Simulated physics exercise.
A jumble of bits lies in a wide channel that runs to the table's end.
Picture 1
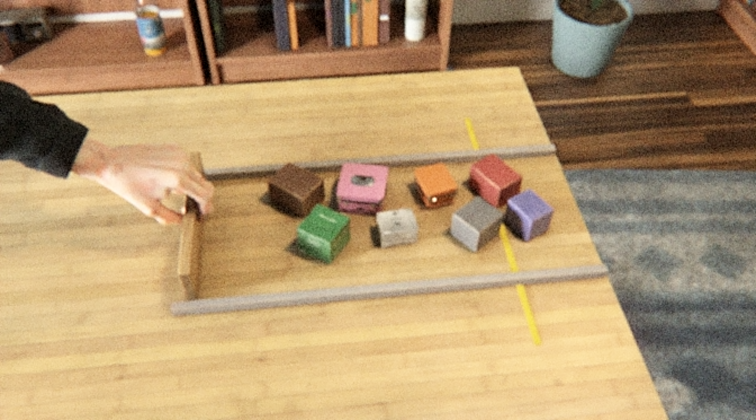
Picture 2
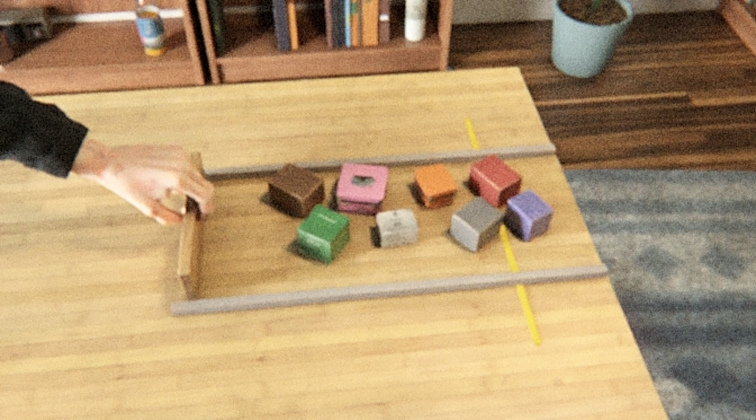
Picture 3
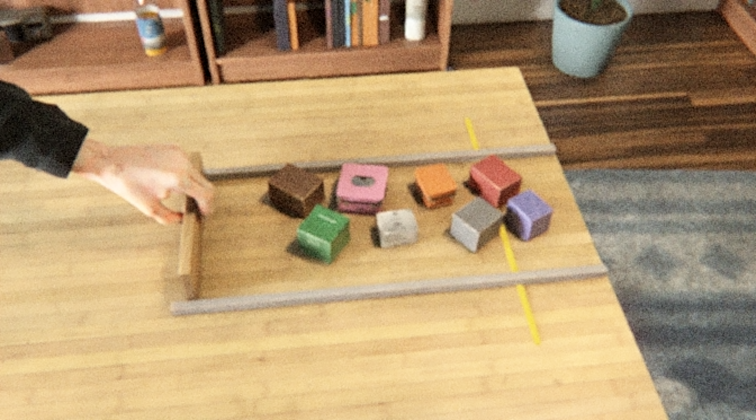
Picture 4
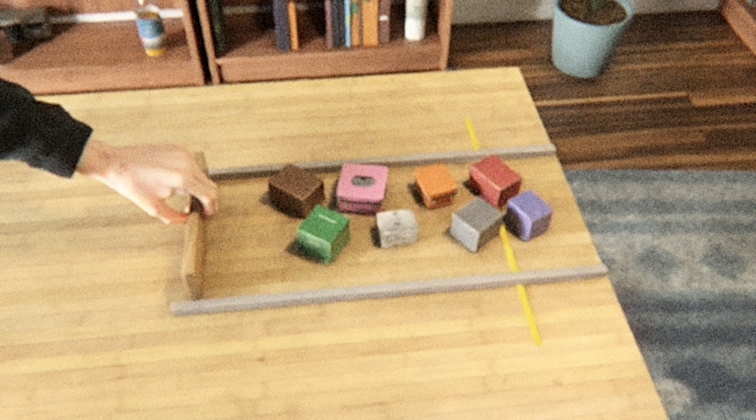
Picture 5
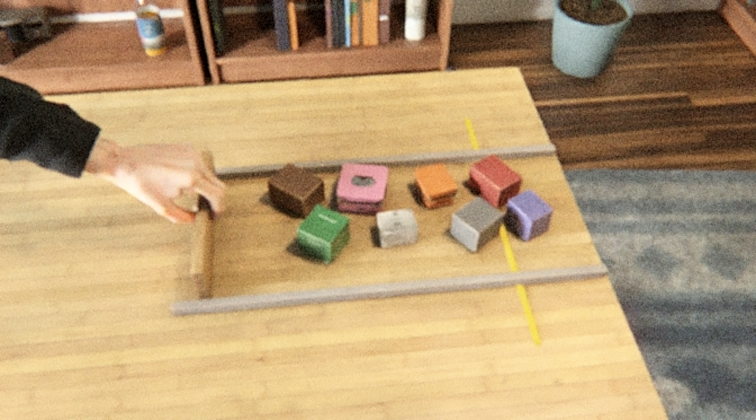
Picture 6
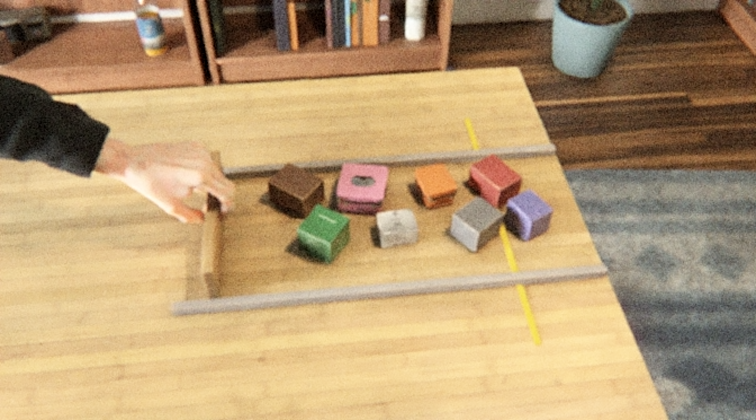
A hand in a dark sleeve grips an upright wooden board at the left of a pale wooden table, seen from above at an angle, with bookshelves and a potted plant behind. Between two grey rails sit brown, pink, green, white, orange, red, grey and blue-purple blocks, with yellow tape at the right. The board stays nearly still, then slides slightly right, while the blocks and camera remain still.
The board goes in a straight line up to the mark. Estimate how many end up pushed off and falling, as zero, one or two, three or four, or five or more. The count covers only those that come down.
Three or four end up falling off.
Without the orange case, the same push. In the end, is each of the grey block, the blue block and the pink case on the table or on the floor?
The grey block? It heads down. The blue block? It heads down. The pink case? It does not drop.
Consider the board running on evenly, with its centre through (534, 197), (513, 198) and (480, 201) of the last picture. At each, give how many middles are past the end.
The numbers are 6, 4 and 2.
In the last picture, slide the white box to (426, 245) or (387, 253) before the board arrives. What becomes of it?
White box: Holds firm; holds firm.
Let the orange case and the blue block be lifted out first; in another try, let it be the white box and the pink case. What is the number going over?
First 2, then 1.
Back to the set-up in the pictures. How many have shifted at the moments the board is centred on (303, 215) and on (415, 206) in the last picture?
The count is 3 at the first point and 8 at the second.
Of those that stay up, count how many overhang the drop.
The tally is 0.
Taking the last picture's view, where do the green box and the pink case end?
In the last picture the green box sits around (521, 216) and the pink case around (546, 183).
Soon after, none off yet; blue block at rest near (529, 215); red block at rest near (495, 181); grey block at rest near (477, 224).
By the end, the number that fall off is three or four; fallen, orange case, grey block, red block and blue block.
